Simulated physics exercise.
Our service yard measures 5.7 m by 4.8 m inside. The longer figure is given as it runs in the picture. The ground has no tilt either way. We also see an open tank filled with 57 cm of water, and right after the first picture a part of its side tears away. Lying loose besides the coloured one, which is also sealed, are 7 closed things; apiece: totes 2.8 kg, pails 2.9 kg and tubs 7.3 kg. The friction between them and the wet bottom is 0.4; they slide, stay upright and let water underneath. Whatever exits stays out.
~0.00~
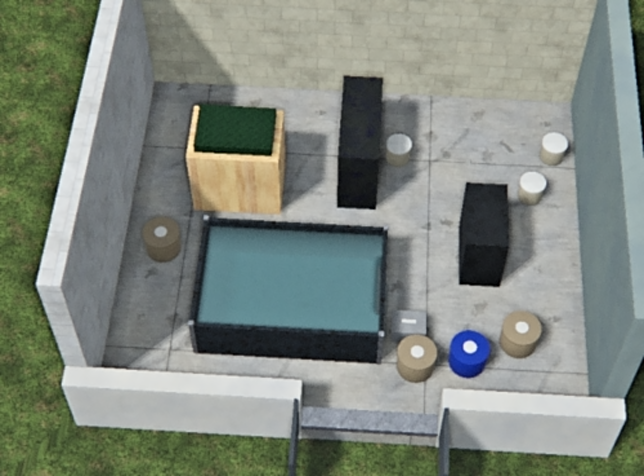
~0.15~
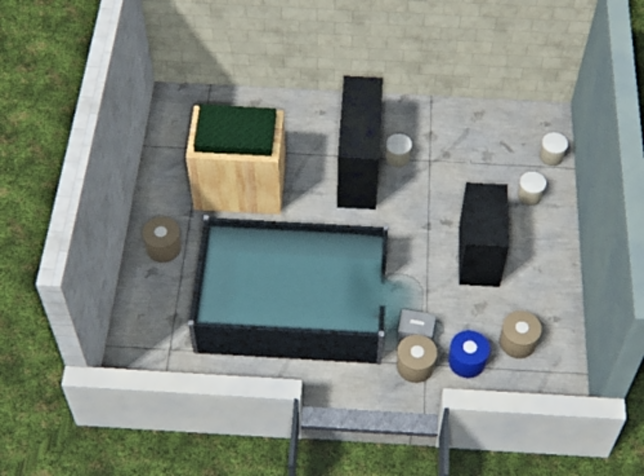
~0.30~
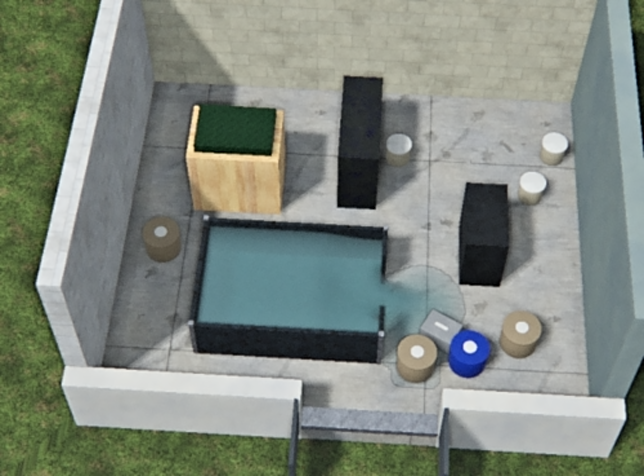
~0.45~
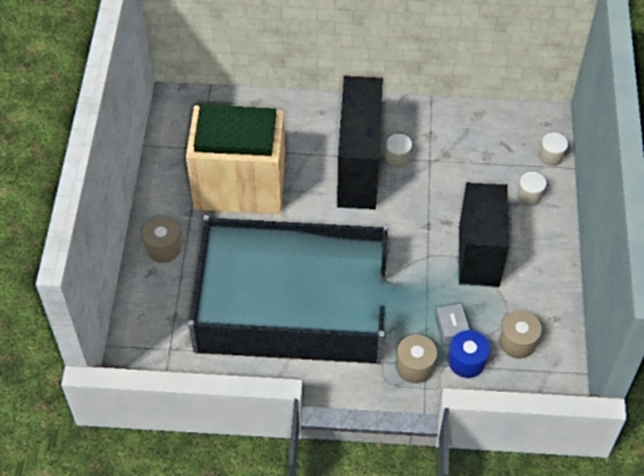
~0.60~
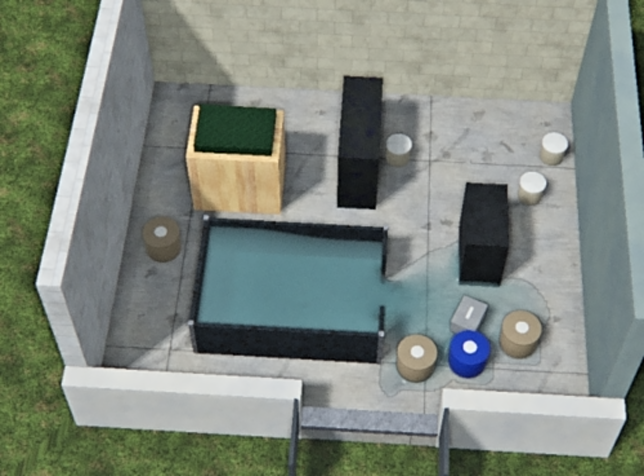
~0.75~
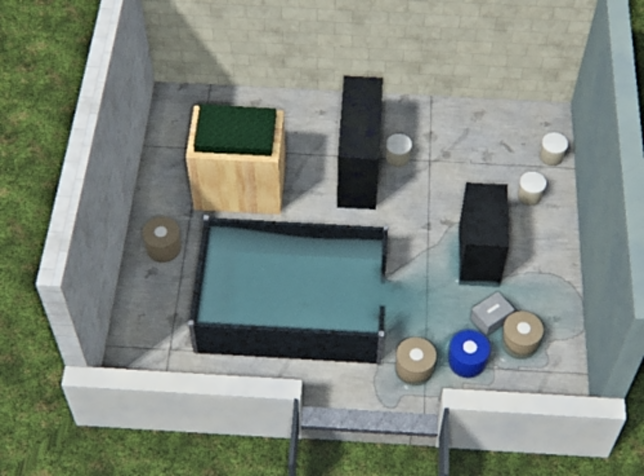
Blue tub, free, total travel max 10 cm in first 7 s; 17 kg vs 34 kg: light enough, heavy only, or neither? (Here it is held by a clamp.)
Neither.
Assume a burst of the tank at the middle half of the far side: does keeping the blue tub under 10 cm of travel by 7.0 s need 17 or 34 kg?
So the lighter pick works.
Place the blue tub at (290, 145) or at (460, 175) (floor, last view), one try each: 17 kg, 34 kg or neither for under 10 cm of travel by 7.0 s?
Try 1: Lesser mass sufficient. Try 2: Lesser mass sufficient.
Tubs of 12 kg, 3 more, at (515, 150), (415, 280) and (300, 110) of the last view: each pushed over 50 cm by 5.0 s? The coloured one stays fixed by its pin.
First one went beyond, second went beyond, third stayed within.
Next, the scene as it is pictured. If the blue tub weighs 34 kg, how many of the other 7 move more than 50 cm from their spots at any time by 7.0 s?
That comes to 6.
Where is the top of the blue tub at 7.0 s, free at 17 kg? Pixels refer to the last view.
It should be close to (428, 370) in the last view.
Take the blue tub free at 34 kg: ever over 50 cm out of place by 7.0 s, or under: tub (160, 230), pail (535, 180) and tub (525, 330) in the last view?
Shift vs threshold, in turn: Stays inside / goes outside / goes outside.
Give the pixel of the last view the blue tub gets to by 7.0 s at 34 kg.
Around (502, 325).
After 1.4 s the blue tub would be 67 cm from its start with 17 kg and 25 cm from its start with 34 kg; 8 cm of water round it then.
After 3.1 s the blue tub would be 68 cm from its start with 17 kg and 19 cm from its start with 34 kg; 18 cm of water round it then.
After 4.9 s the blue tub would be 76 cm from its start with 17 kg and 49 cm from its start with 34 kg; 11 cm of water round it then.
After 7.0 s the blue tub would be 57 cm from its start with 17 kg and 49 cm from its start with 34 kg; 10 cm of water round it then.
